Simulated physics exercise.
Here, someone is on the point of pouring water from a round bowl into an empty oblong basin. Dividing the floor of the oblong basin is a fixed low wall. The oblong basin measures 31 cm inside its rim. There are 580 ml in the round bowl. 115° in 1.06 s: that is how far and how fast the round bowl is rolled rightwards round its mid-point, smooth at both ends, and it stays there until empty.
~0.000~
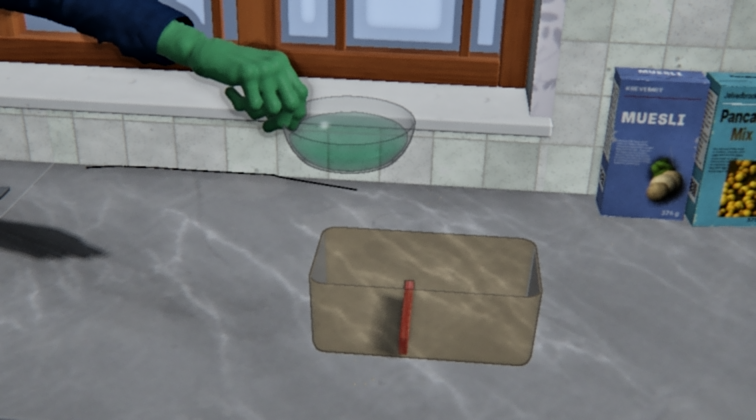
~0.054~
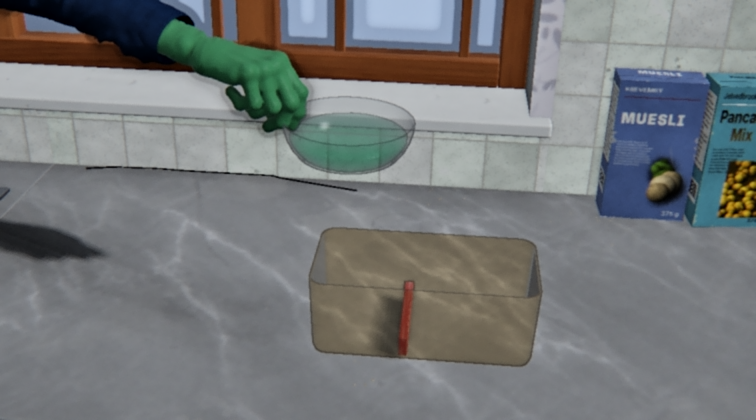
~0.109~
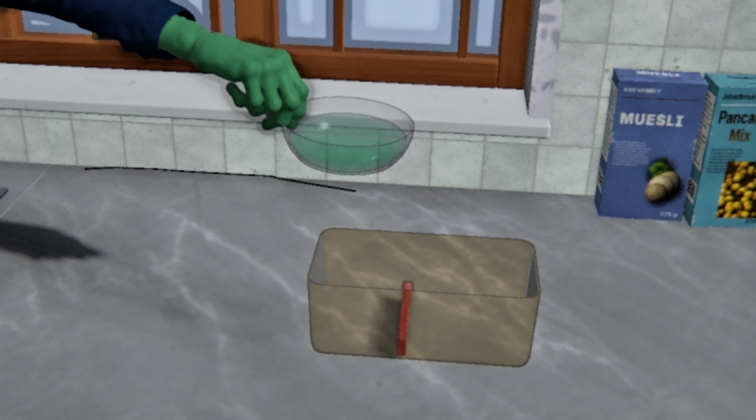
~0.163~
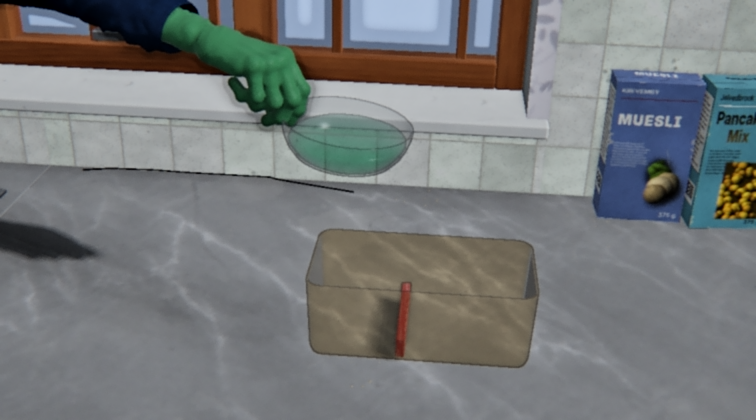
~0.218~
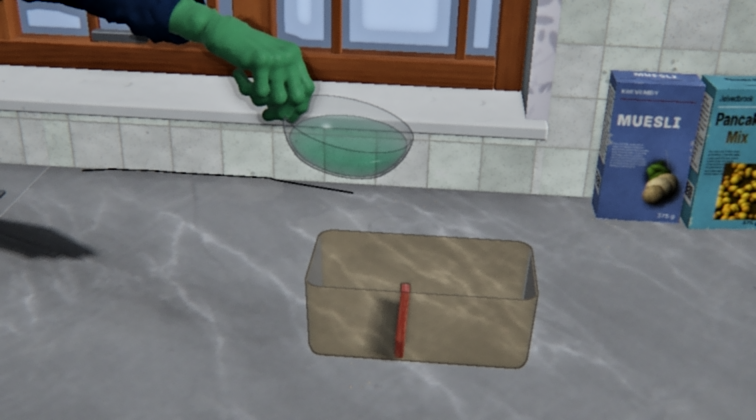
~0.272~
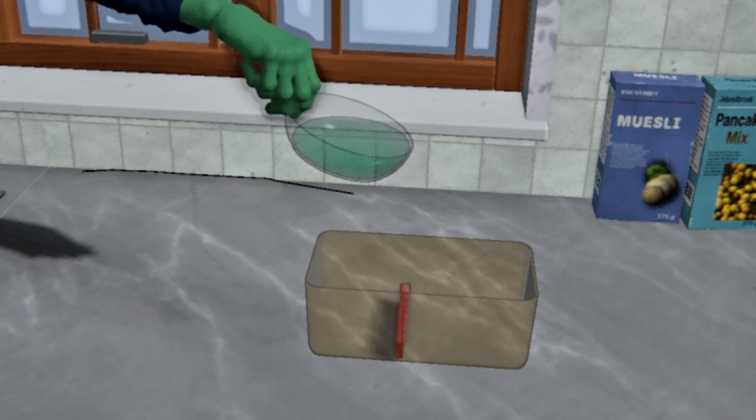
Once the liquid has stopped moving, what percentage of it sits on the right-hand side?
About 77 per cent.
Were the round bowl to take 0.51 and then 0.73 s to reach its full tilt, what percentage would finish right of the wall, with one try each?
Result: 65 per cent, then 75 per cent.
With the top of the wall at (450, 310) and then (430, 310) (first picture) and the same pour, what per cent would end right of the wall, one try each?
Result: 40 per cent, then 65 per cent.
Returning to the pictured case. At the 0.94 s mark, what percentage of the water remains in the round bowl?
About 0 percent.
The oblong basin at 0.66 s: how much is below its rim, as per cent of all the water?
Near 38 in a hundred.
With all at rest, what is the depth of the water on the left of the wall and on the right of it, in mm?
I'd say close to 8 mm on the left, close to 18 mm on the right.
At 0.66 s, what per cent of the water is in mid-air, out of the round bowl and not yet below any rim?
Near 46 per cent of it all.
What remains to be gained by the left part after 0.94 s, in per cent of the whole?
Near 1 percent, more or less.
Then, 0.66 s in, the tilt is 79° and 16 per cent is still to pour, 0 is left of the wall and 38 right of it.
Then, 0.94 s in, the tilt is 112° and 0 per cent is still to pour, 21 is left of the wall and 77 right of it.
Then, 1.24 s in, the tilt is 115° and 0 per cent is still to pour, 22 is left of the wall and 77 right of it.
Then, 1.56 s in, the tilt is 115° and 0 per cent is still to pour, 22 is left of the wall and 77 right of it.
Finally, 22 per cent lies left of the wall, 77 right of it and 1 outside.
